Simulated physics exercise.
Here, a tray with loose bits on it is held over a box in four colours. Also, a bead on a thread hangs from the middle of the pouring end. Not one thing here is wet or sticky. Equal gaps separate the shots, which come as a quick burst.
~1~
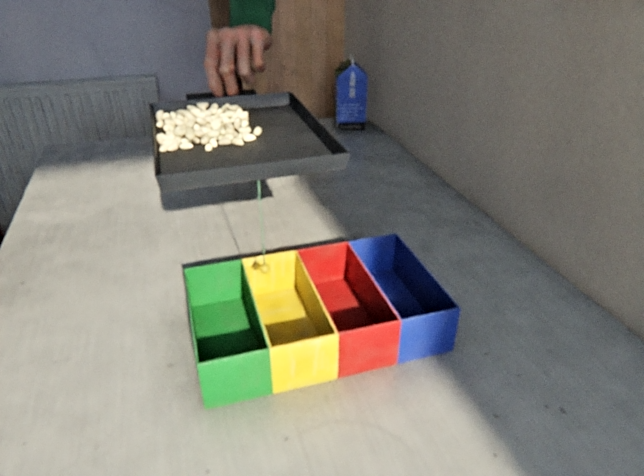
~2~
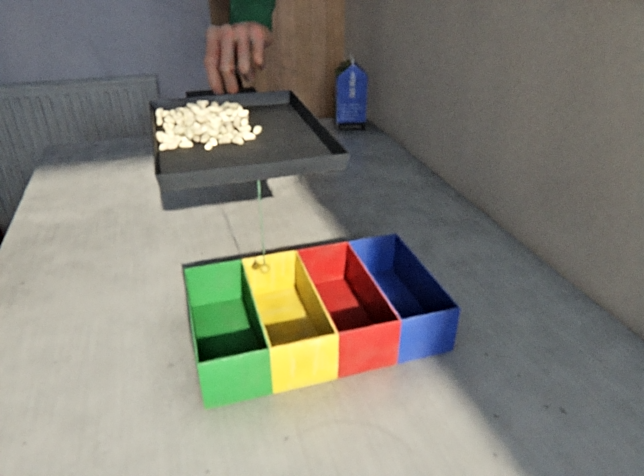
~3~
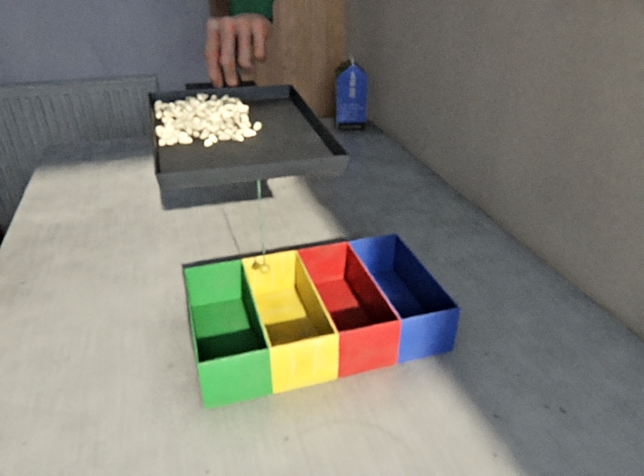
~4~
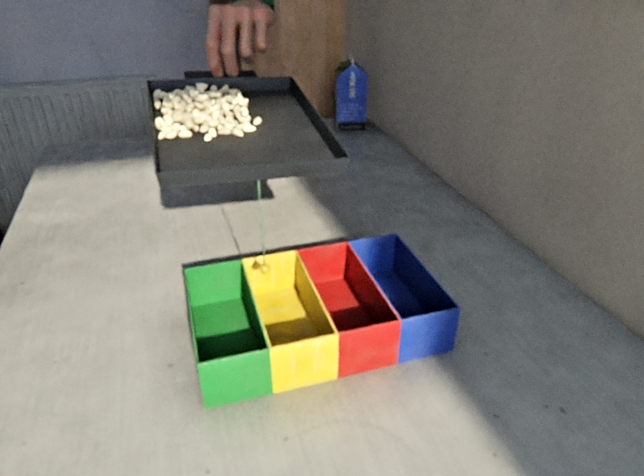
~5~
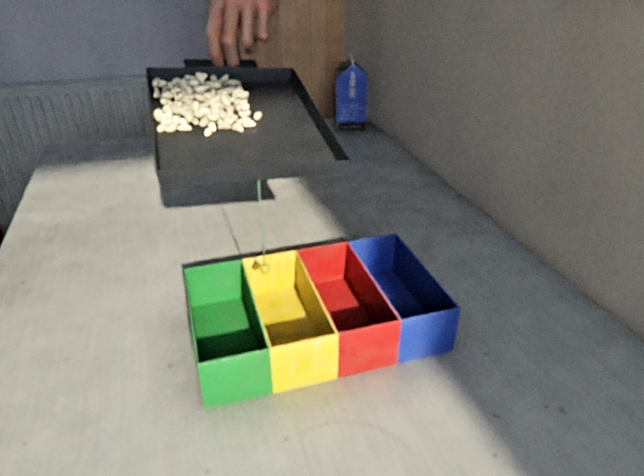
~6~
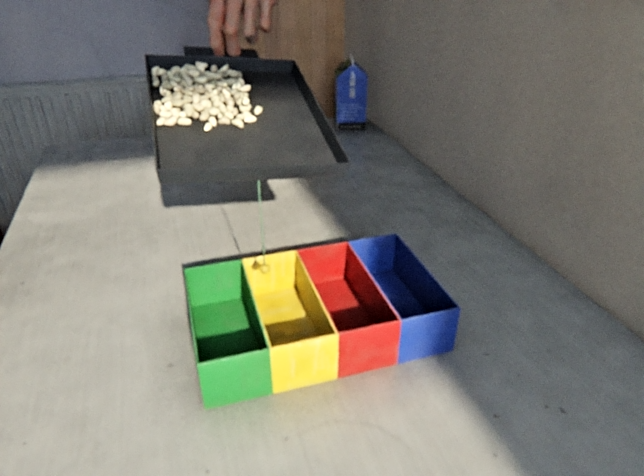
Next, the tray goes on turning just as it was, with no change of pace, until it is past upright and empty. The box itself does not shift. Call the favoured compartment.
The red compartment is favoured.
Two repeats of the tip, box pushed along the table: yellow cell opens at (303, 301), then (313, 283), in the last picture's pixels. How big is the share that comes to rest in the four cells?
Near 100 and 100 percent respectively.
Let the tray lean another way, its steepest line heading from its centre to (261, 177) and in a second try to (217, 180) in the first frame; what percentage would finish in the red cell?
So it's 20 percent with the first slope and 0 percent with the other.
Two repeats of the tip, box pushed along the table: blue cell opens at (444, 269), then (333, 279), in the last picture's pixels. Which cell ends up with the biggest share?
Well, the first time it's yellow, and the second time it's that blue cell.
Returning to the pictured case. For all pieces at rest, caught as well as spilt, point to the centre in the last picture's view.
The centre comes to rest near (333, 332).
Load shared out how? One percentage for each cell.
Green cell: Roughly 0; yellow cell: Roughly 40; red cell: Roughly 60; blue cell: Roughly 0.
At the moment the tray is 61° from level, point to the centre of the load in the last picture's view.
Its middle sits at about pixel (288, 143).
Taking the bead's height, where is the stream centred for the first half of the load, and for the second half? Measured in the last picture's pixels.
The opening part goes through (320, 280); what follows goes through (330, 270).
Soon, tray tipped steeply; nearly all on the tray; a stray few in the red cell; a small part falling or outside the box.
A while on, tray tipped past a quarter turn; most on the tray; a small part in the red cell; a stray few in the yellow cell; a stray few in the blue cell; a small part falling or outside the box.
Towards the end, tray tipped past a quarter turn; about half in the red cell; about a third in the yellow cell; a stray few in the blue cell; a stray few in the green cell.
Finally, tray tipped past a quarter turn; about half in the red cell; about a third in the yellow cell; a stray few in the blue cell; a stray few in the green cell.
